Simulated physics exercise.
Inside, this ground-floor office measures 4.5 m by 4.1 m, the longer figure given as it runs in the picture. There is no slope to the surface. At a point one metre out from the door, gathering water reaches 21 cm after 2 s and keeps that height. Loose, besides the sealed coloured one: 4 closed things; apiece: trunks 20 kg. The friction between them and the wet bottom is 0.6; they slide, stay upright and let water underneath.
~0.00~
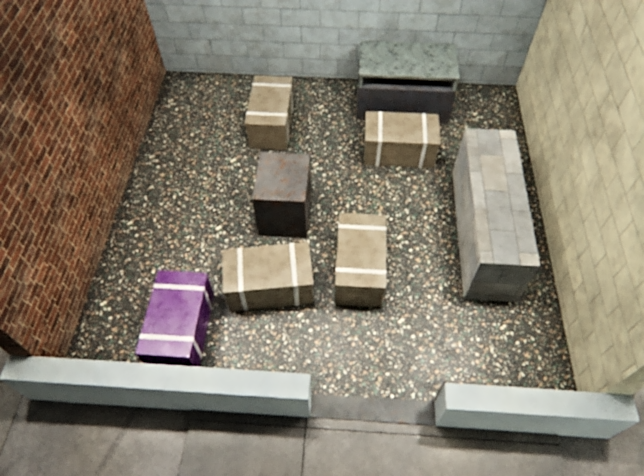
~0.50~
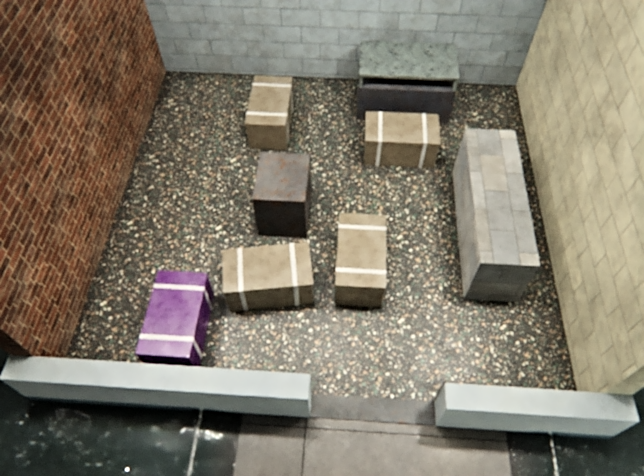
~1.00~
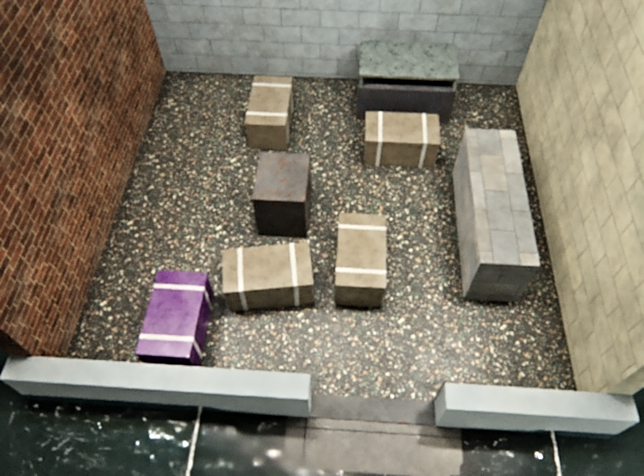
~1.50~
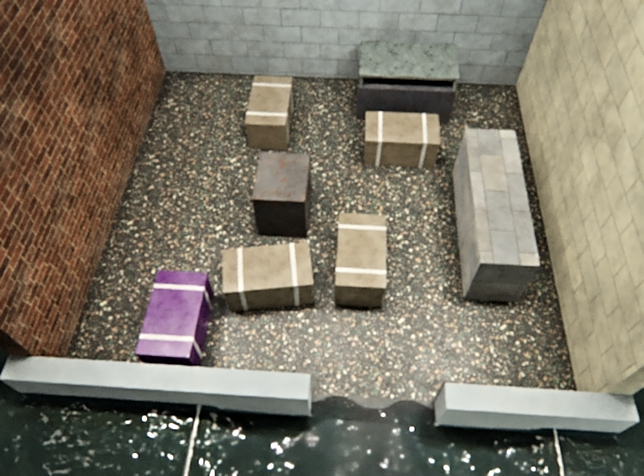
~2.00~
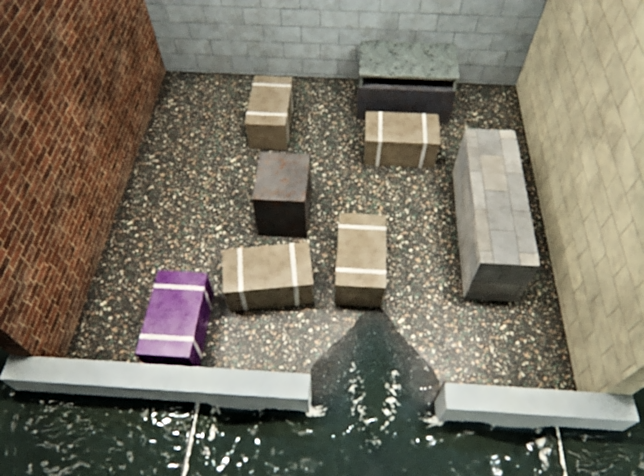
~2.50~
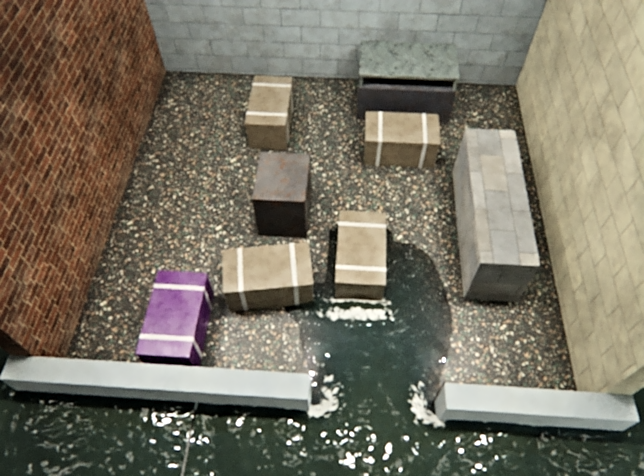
The clip opens on a dry, speckled floor holding a purple trunk, tan strapped boxes and grey and dark blocks between tall walls. Dark water spreads across the paving outside the low front wall, then pours through its gap and fans around the nearest tan box, while none of the objects move.
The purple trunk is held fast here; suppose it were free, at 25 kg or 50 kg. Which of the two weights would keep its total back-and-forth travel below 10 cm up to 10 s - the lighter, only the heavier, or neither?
It never needs the heavy one.
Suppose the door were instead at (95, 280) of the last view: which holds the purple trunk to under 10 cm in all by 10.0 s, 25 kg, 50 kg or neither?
Then neither load is enough.
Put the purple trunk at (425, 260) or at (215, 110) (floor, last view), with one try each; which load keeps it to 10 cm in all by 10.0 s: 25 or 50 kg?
At the first spot the heavier mass is required, at the second the heavier mass is required.
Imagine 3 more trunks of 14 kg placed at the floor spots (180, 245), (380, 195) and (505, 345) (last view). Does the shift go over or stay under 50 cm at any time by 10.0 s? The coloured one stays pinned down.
Listed in turn, they go beneath the bar, over the bar, beneath the bar.
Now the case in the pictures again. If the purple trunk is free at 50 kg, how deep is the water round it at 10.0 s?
Something like 4 centimetres.
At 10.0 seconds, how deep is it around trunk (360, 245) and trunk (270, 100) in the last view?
Close to 5 and 7 centimetres.
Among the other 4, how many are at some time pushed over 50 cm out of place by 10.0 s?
The answer here is 3.
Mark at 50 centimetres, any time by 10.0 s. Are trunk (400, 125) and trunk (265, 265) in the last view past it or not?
Exceeds it; falls short.
After 3.5 s the purple trunk would be 0 cm from its start with 25 kg and 0 cm from its start with 50 kg; 2 cm of water round it then.
After 4.5 s the purple trunk would be 1 cm from its start with 25 kg and 0 cm from its start with 50 kg; 3 cm of water round it then.
After 7.0 s the purple trunk would be 1 cm from its start with 25 kg and 0 cm from its start with 50 kg; 3 cm of water round it then.
After 10.0 s the purple trunk would be 1 cm from its start with 25 kg and 0 cm from its start with 50 kg; 4 cm of water round it then.
